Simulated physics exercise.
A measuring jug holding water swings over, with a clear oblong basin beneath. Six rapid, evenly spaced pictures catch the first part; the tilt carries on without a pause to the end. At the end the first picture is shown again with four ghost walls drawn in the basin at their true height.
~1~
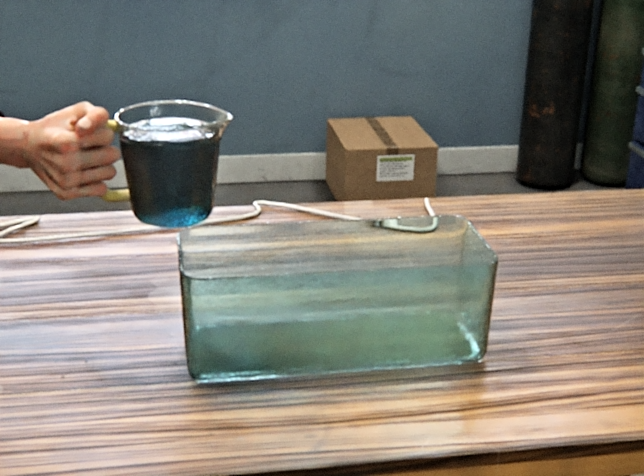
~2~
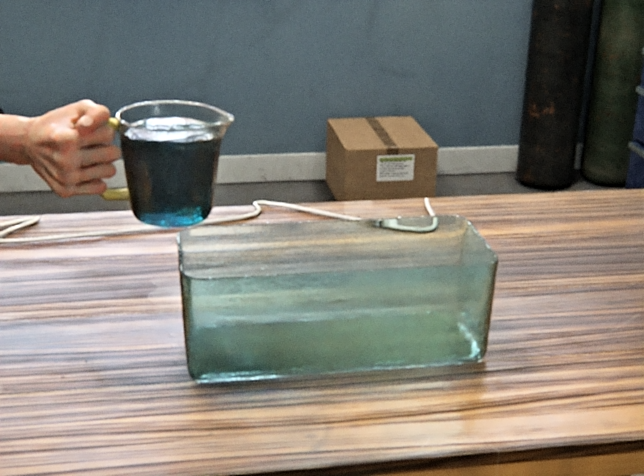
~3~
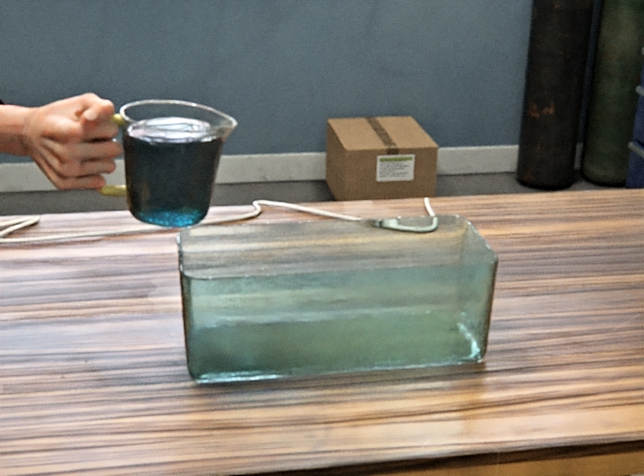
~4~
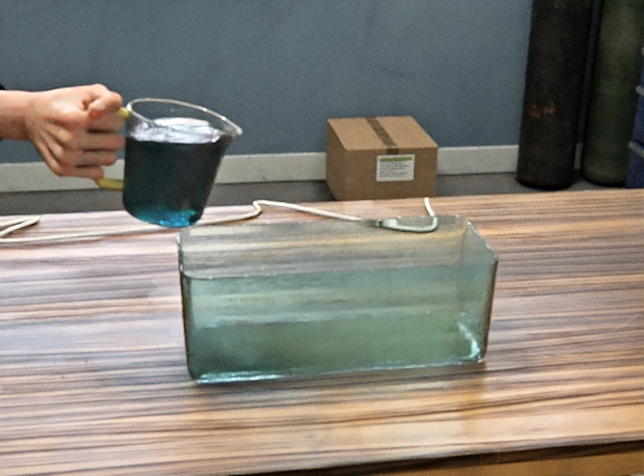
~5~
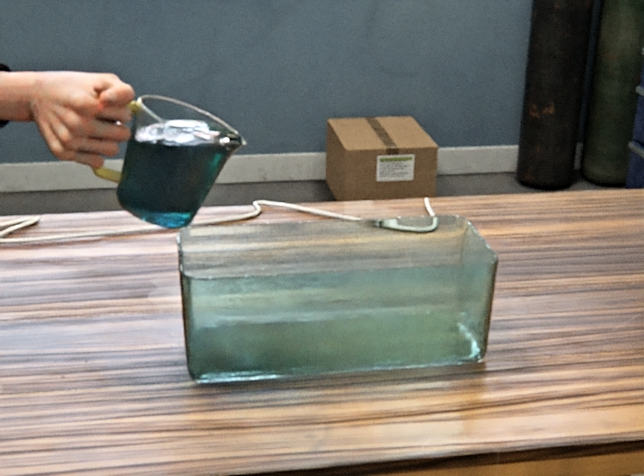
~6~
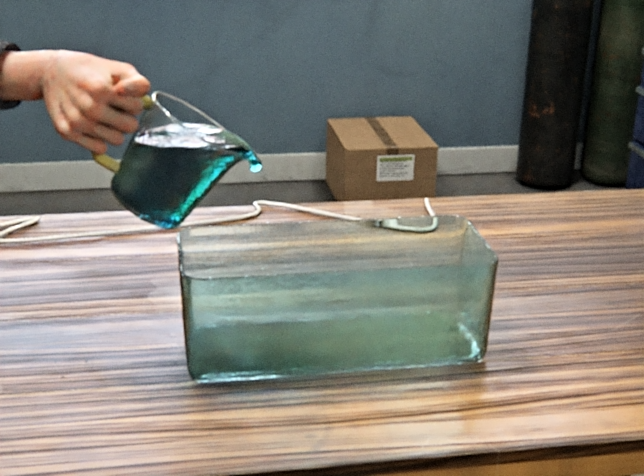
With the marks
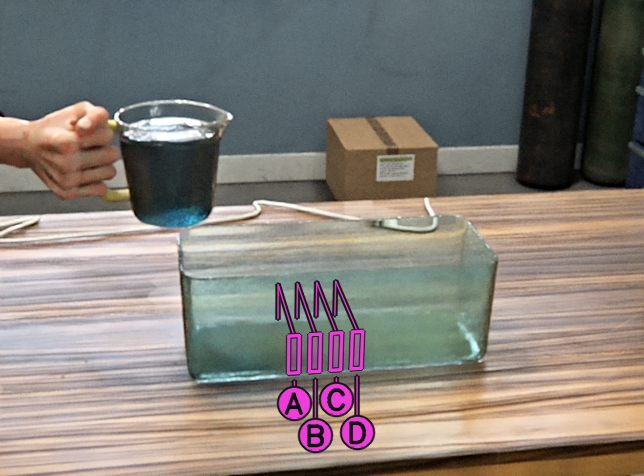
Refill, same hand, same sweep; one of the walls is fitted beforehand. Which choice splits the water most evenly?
It is A.
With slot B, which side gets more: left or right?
The left one.
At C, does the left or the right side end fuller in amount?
More ends on the left.
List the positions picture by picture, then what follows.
The first picture shows upright, lip at (230, 117); basin from (188, 378) to (485, 357); nothing has left yet.
The second picture shows upright, lip at (231, 118); nothing has left yet.
The third picture shows tipped about 6°, lip at (235, 123); nothing has left yet.
The fourth picture shows tipped about 13°, lip at (240, 131); nothing has left yet.
The fifth picture shows tipped about 23°, lip at (244, 142); nothing has left yet.
The sixth picture shows tipped about 34°, lip at (247, 156); water is over the lip, down to (255, 165).
On the marked copy, A at (294, 381); B at (315, 379); C at (336, 377); D at (357, 376).
With A, about 47 % ends left of the wall and 53 % right of it.
With B, about 79 % ends left of the wall and 20 % right of it.
With C, about 94 % ends left of the wall and 5 % right of it.
With D, about 93 % ends left of the wall and 5 % right of it.
